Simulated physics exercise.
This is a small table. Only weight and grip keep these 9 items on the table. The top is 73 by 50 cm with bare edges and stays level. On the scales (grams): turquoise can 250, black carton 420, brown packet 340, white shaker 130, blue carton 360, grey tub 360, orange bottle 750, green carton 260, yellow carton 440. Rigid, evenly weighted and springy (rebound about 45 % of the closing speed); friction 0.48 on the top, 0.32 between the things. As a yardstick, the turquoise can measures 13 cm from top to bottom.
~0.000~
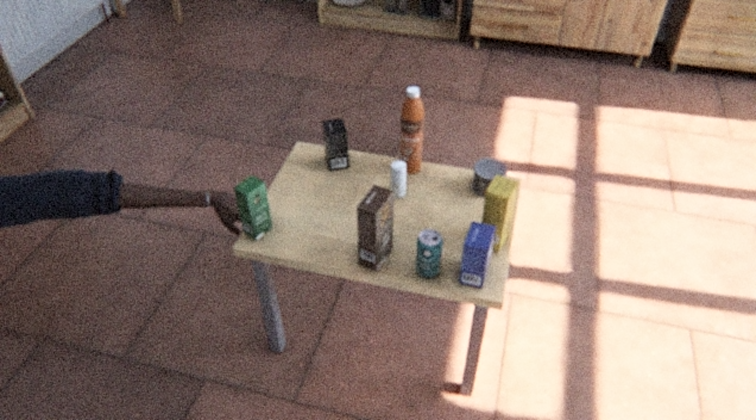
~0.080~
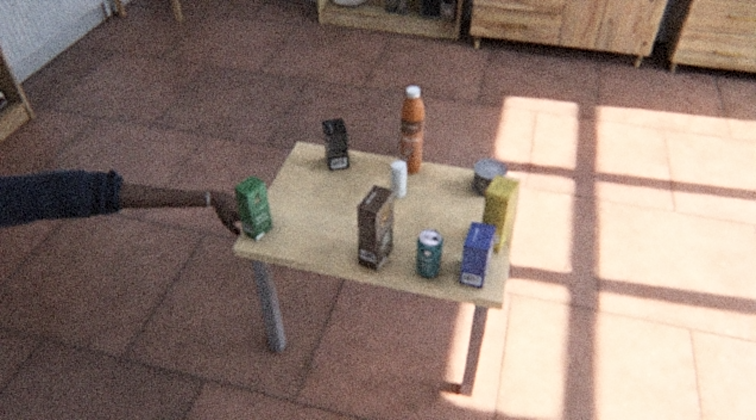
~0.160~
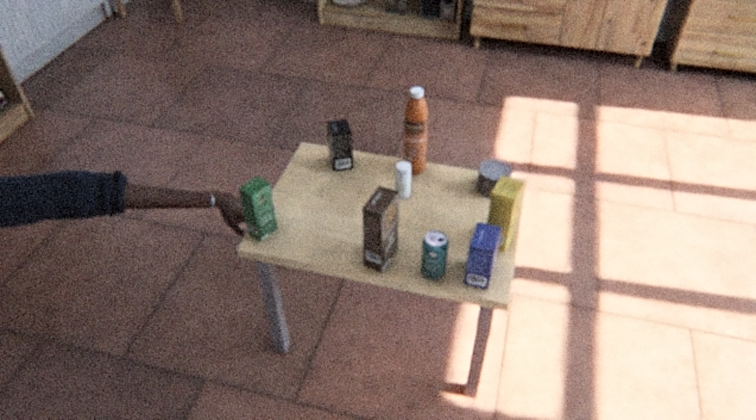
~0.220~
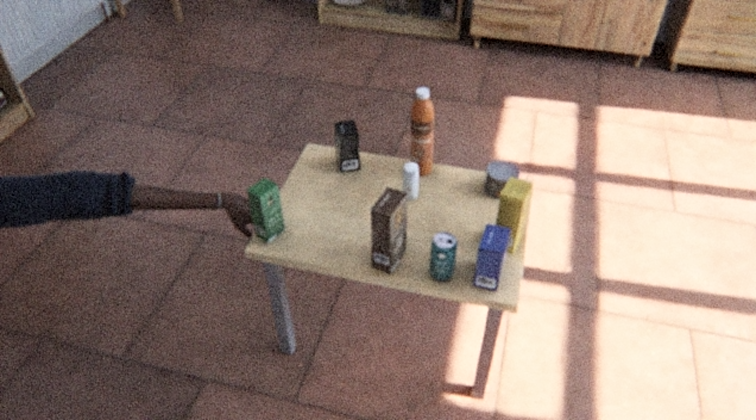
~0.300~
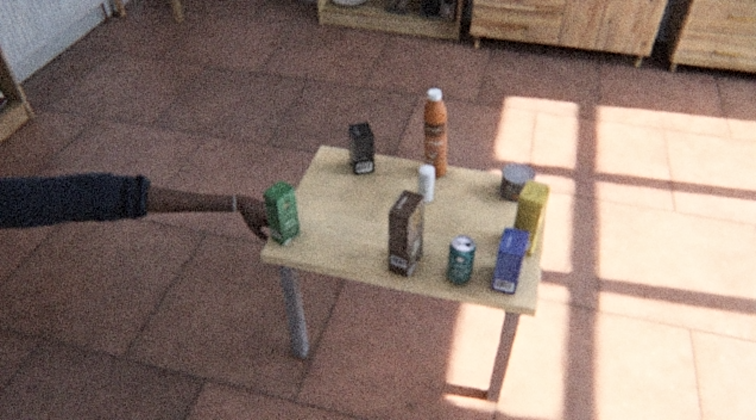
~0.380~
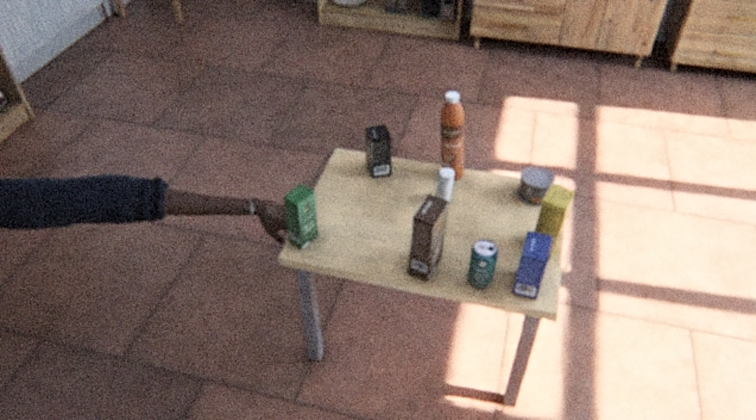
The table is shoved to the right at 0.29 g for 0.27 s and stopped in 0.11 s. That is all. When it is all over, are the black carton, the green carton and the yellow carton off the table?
The black carton is still on the table, the green carton is still on the table, the yellow carton drops to the floor.
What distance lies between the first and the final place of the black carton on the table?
About 2 cm.
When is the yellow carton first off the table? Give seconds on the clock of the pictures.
At about 0.6 s.
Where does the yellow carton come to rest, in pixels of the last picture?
Around (596, 314).
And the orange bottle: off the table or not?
The orange bottle ends off the table.
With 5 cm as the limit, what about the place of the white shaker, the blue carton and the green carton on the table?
The white shaker ends elsewhere; the blue carton holds its spot; the green carton gets shifted.
By 0.68 s, table along by 15 cm; yellow carton now off the table; green carton on its side near (339, 247); black carton 2 cm from its spot near (389, 153).
By 1.08 s, table along by 15 cm; orange bottle now off the table; green carton on its side near (340, 251); black carton 2 cm from its spot near (389, 153).
When it is over (1.6 s), off the table, orange bottle and yellow carton; lying over on the table, white shaker and green carton; not toppled but over 5 cm from the start, brown packet; the other 4 within 5 cm of the start. In the last view, black carton near (389, 153), green carton near (340, 251).
